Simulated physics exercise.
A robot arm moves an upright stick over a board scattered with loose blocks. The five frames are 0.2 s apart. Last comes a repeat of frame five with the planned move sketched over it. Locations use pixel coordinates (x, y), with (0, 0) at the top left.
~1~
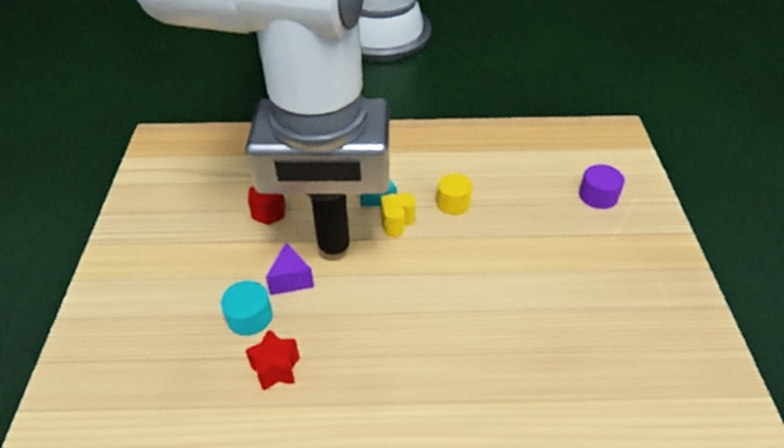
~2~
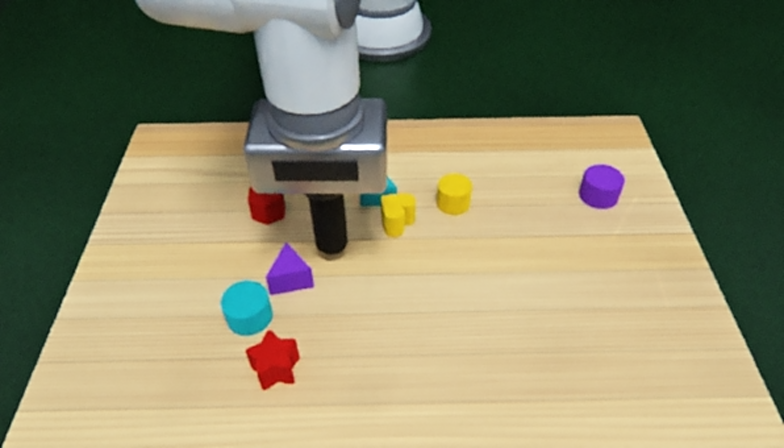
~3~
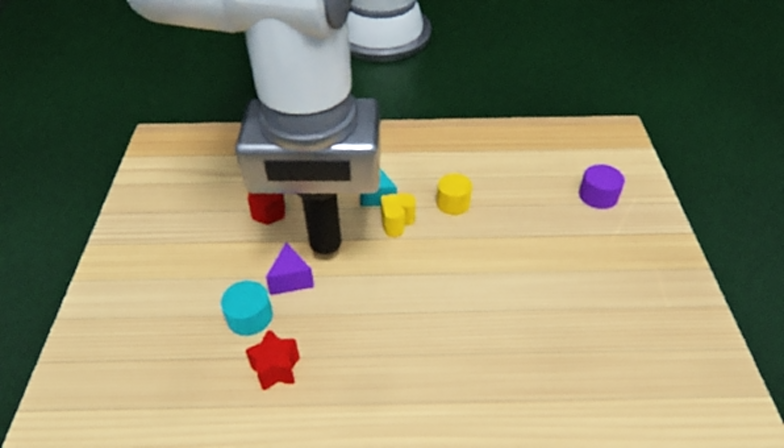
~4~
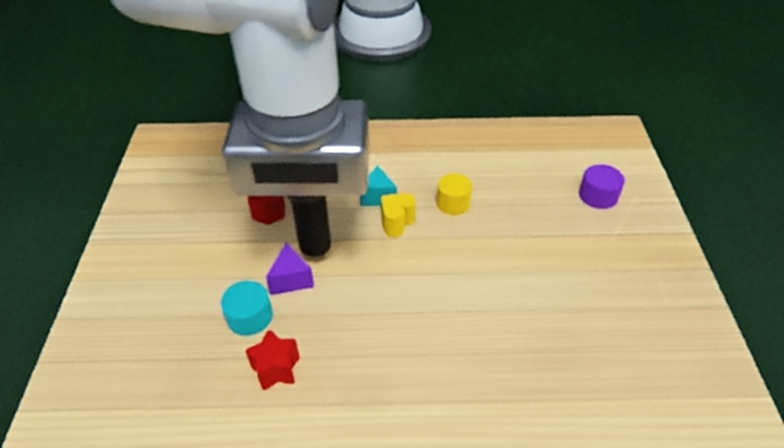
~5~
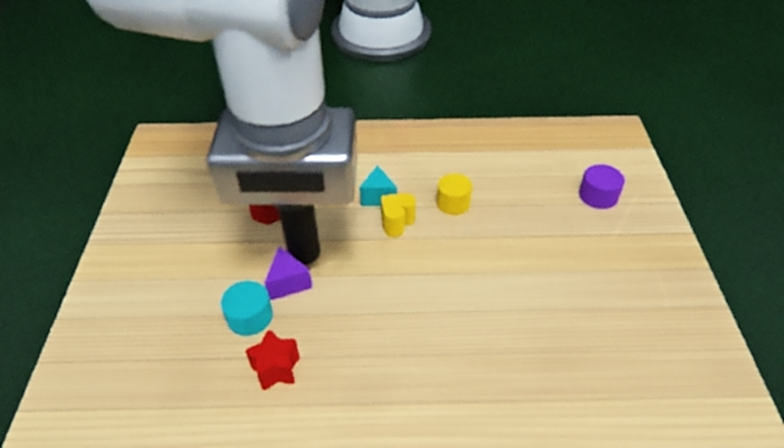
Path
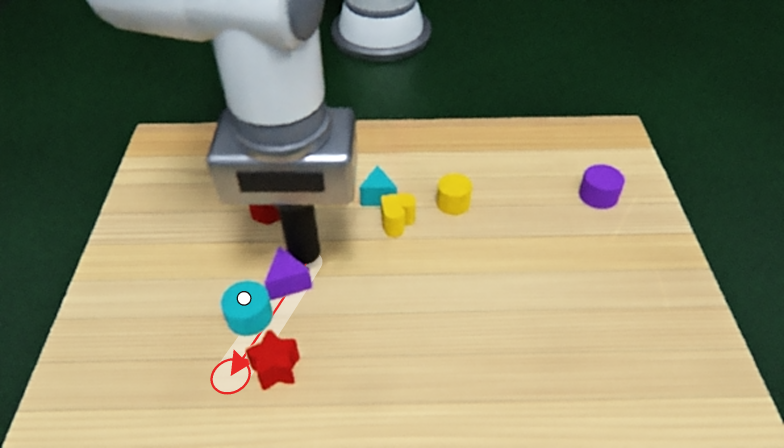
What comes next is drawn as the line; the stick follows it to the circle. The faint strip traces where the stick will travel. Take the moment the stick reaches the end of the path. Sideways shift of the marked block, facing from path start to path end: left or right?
To the path's right.
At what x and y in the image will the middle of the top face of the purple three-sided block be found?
It should be at about (223, 392).
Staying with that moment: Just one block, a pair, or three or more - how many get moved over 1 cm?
The way I see it, the answer is three or more.
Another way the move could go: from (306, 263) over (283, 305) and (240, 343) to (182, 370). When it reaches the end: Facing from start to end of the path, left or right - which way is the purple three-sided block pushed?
Answer: Left.
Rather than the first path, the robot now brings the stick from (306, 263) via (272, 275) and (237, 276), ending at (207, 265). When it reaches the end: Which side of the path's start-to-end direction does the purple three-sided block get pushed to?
It's set to shift left.
Path on the board, from (306, 263) to (231, 376); the dot is on the turquoise circular block.
The first path, step by step. One third of the way, stick (282, 287); turquoise circular block (230, 314); purple three-sided block (270, 305), turned 35° anticlockwise.
Two thirds of the way, stick (256, 325); turquoise circular block (199, 335); red star block (275, 364); purple three-sided block (245, 347), turned 30° anticlockwise.
At the end, stick (227, 366); turquoise circular block (186, 343); red hexagon in place; red star block (276, 369), turned 20° anticlockwise; purple three-sided block (223, 392), turned 60° anticlockwise.
